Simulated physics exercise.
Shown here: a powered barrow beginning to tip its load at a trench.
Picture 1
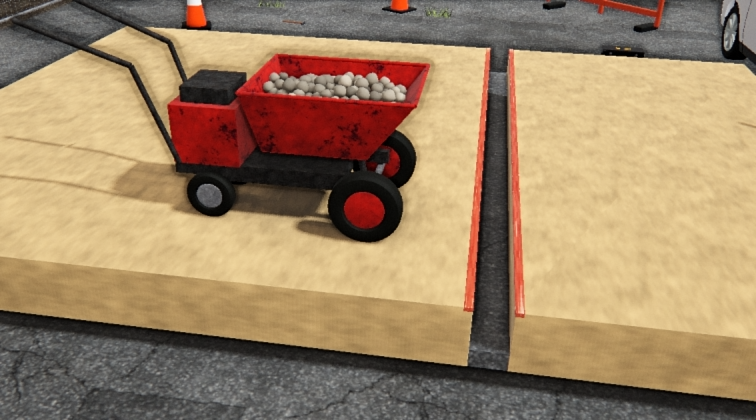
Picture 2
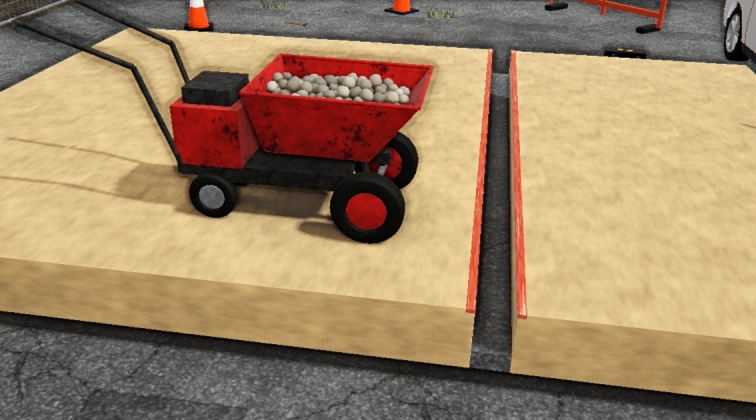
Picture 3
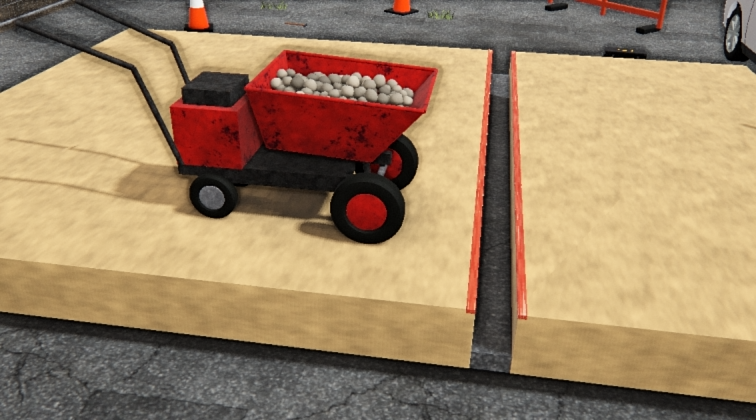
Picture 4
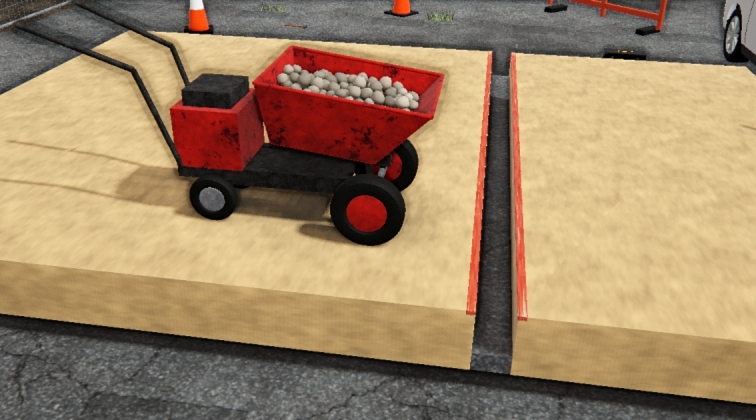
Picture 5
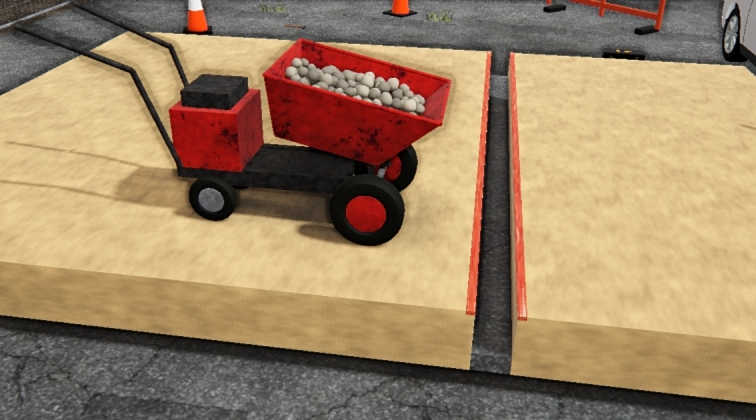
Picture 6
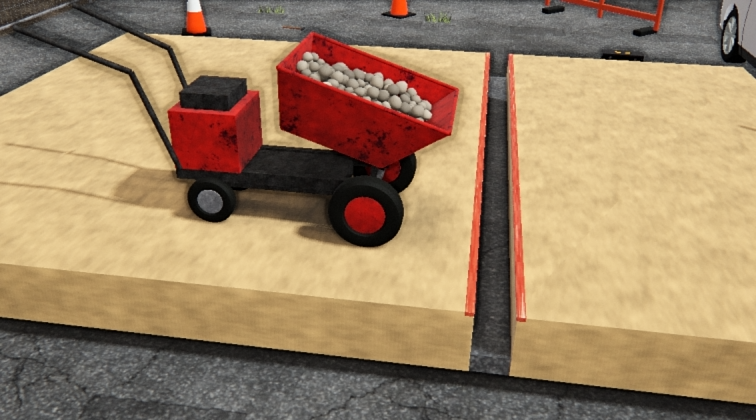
Red skip of pale pebbles on a wheeled barrow tilting gradually forward to the right beside a narrow red-edged trench.
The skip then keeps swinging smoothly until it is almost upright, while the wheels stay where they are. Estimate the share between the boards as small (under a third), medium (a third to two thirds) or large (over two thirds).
It is medium.
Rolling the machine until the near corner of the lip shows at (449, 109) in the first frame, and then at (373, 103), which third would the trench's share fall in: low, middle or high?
For the first case, below one third; for the second case, one to two thirds.
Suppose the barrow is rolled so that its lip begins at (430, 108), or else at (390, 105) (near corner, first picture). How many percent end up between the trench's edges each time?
Some 30 in a hundred, then some 60 in a hundred.
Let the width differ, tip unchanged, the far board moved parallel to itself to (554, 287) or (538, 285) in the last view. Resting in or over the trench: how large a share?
Lab note: Case 1 near 100 percent, case 2 near 80 percent.
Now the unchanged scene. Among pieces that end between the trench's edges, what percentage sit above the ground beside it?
I'd estimate around 10 %.
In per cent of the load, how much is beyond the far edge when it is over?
It works out to roughly 35 percent.
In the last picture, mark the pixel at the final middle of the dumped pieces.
I'd place the middle at about (508, 233).
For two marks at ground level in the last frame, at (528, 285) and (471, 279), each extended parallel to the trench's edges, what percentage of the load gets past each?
30 % and 90 %, in that order.
Just after the last frame, skip tipped steeply; every one in the skip.
A moment on, skip tipped right over; roughly two thirds in the skip; about a tenth in or heaped over the trench; about a tenth beyond it; just a few falling.
Further on, skip tipped right over; about a tenth in the skip; just a few short of the trench; roughly half in or heaped over the trench; roughly a third beyond it.
When it is over, skip tipped right over; about a tenth in the skip; just a few short of the trench; roughly half in or heaped over the trench; roughly a third beyond it.
